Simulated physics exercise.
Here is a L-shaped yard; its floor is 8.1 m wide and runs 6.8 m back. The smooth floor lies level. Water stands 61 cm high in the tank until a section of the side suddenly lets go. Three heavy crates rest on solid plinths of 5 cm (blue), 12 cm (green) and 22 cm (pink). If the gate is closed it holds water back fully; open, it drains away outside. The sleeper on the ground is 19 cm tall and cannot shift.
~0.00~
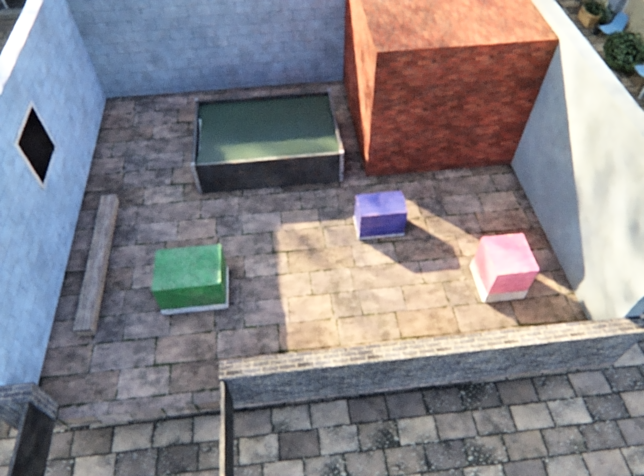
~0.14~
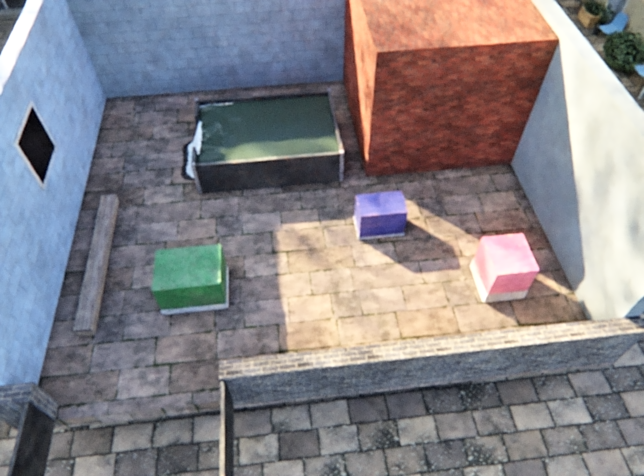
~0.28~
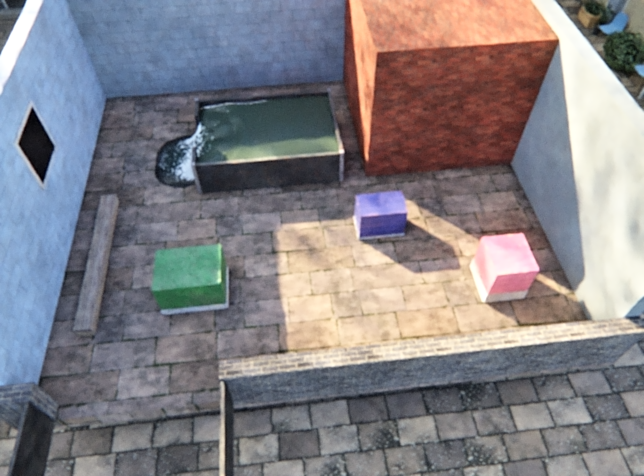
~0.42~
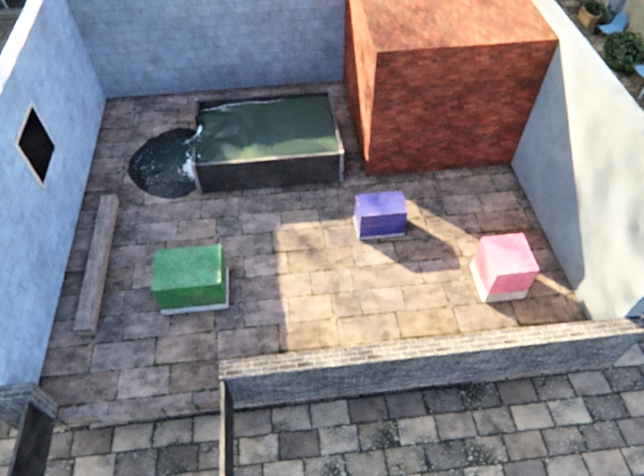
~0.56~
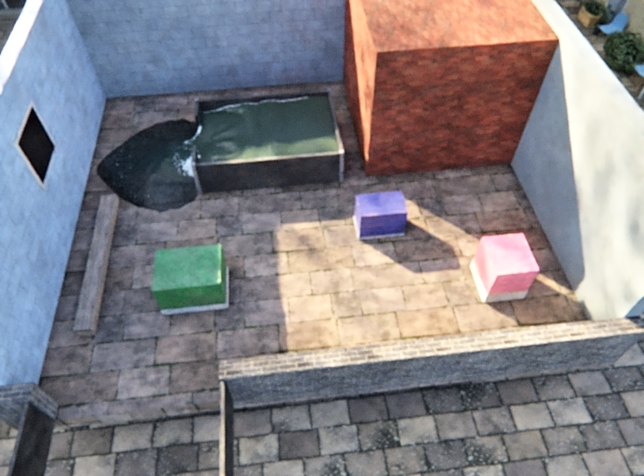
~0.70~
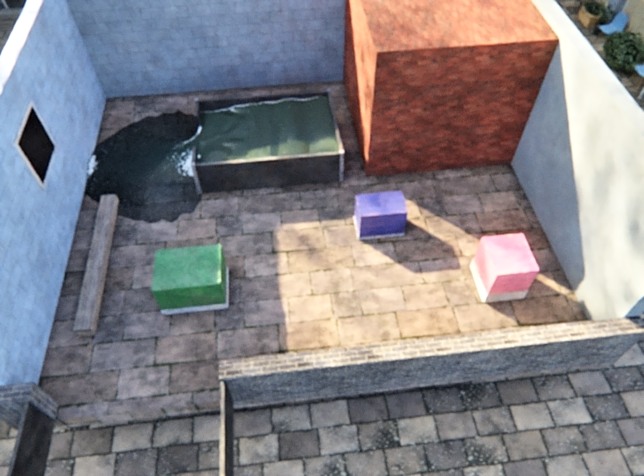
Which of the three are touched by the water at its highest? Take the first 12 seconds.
One by one: The blue crate is wetted; the green crate escapes dry; the pink crate stays dry.
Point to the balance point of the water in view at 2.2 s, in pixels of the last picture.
Around (216, 160).
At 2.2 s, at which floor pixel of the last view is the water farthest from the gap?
At about (59, 355).
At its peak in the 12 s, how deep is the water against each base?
In cm: Blue 10, green 6, pink 1.
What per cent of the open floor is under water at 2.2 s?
Some 25 per cent of it.
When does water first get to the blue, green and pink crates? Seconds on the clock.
Blue 6.0 s, green 2.2 s, pink 10.5 s.
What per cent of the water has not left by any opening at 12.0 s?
Roughly 80 in a hundred.
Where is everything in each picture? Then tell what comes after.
Still water, 61 cm deep, in the tank at (266, 129), in the first picture.
The front is at (190, 177), 0.5 m from the gap at (201, 149); 0.2 m2 of floor is under water; 61 cm left at the back of the tank, in the second picture.
The front is at (159, 171), 0.9 m from the gap at (202, 151); 0.9 m2 of floor is under water; 61 cm left at the back of the tank, in the third picture.
Water pours out at (202, 151) and has run 1.3 m, to (134, 171); deepest outside 34 cm, 61 cm at the tank's back, in the fourth picture.
Water pours out at (202, 151) and has run 1.9 m, to (102, 172); deepest outside 37 cm, 61 cm at the tank's back, in the fifth picture.
The front is at (86, 189), 2.2 m from the gap at (202, 150); 4.1 m2 of floor is under water; 61 cm left at the back of the tank, in the sixth picture.
After 1.4 s water covers 15 % of the floor and is deepest (36 cm) near (195, 158); blue plinth not reached, green plinth not reached, pink plinth not reached.
After 2.2 s water covers 25 % of the floor and is deepest (36 cm) near (105, 108); blue plinth not reached, green plinth reached, pink plinth not reached.
After 3.5 s water covers 40 % of the floor and is deepest (29 cm) near (37, 392); blue plinth not reached, green plinth reached, pink plinth not reached.
After 7.0 s water covers 50 % of the floor and is deepest (18 cm) near (37, 392); blue plinth reached, green plinth reached, pink plinth not reached.
After 12.0 s water covers 80 % of the floor and is deepest (12 cm) near (223, 120); highest at the blue plinth 10 cm, highest at the green plinth 6 cm, highest at the pink plinth 1 cm.
